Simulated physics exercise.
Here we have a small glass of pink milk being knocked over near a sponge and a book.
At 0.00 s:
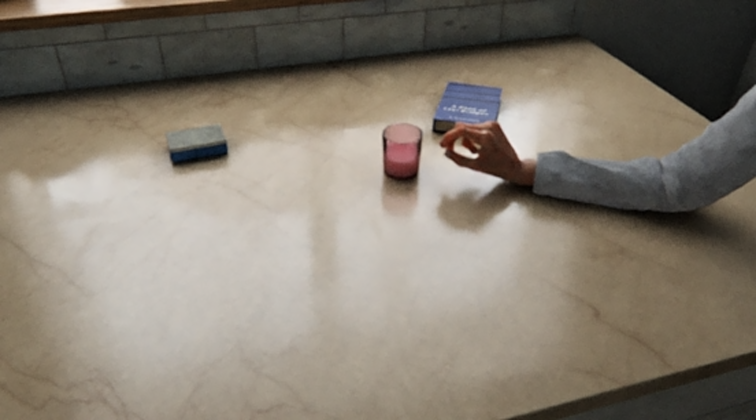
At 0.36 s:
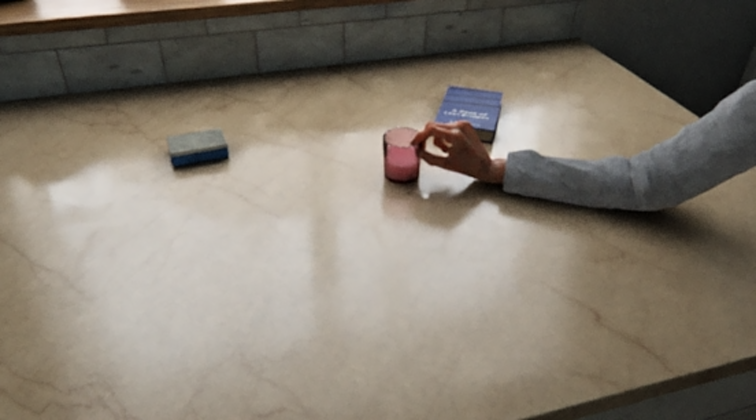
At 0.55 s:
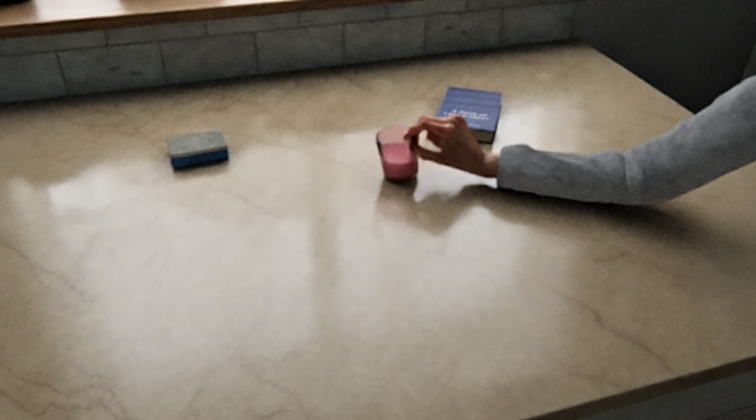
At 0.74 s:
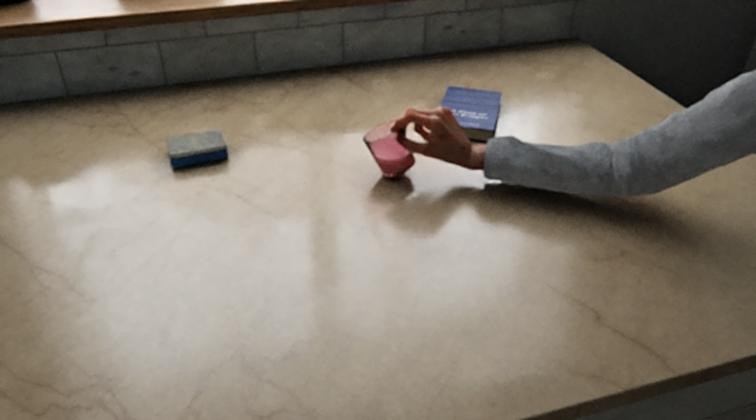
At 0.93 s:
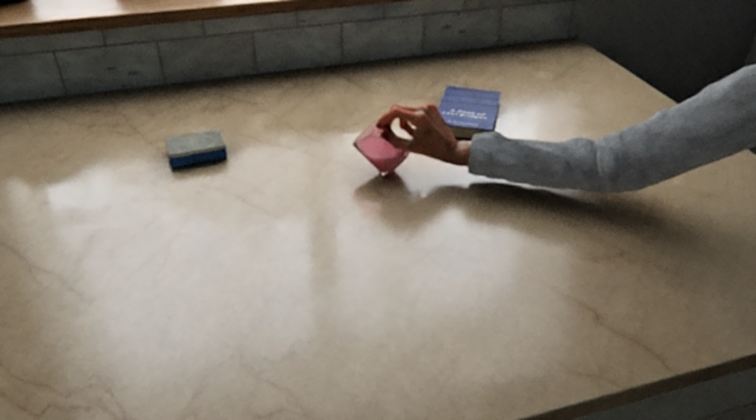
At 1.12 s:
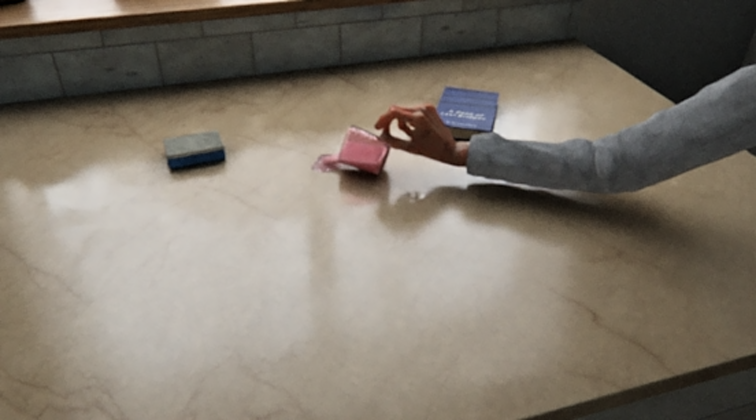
A hand pushes a small glass of pink milk leftward until it tips and spills.
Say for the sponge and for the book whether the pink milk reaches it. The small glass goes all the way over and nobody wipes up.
Result: The sponge is reached; the book is not reached.
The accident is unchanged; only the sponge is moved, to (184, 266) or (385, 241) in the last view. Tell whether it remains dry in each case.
At the first spot it remains clean, at the second spot it remains clean.
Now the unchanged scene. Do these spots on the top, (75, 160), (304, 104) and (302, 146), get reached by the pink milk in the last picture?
First spot: Missed; second: Missed; third: Touched.
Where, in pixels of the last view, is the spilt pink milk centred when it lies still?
About (242, 144).
Around 1.6 s, the puddle covers about as much as a plate; the sponge is soaking at its edge; the book is still dry.
Around 3.6 s, the puddle covers about as much as a plate; the sponge is soaking at its edge; the book is still dry.
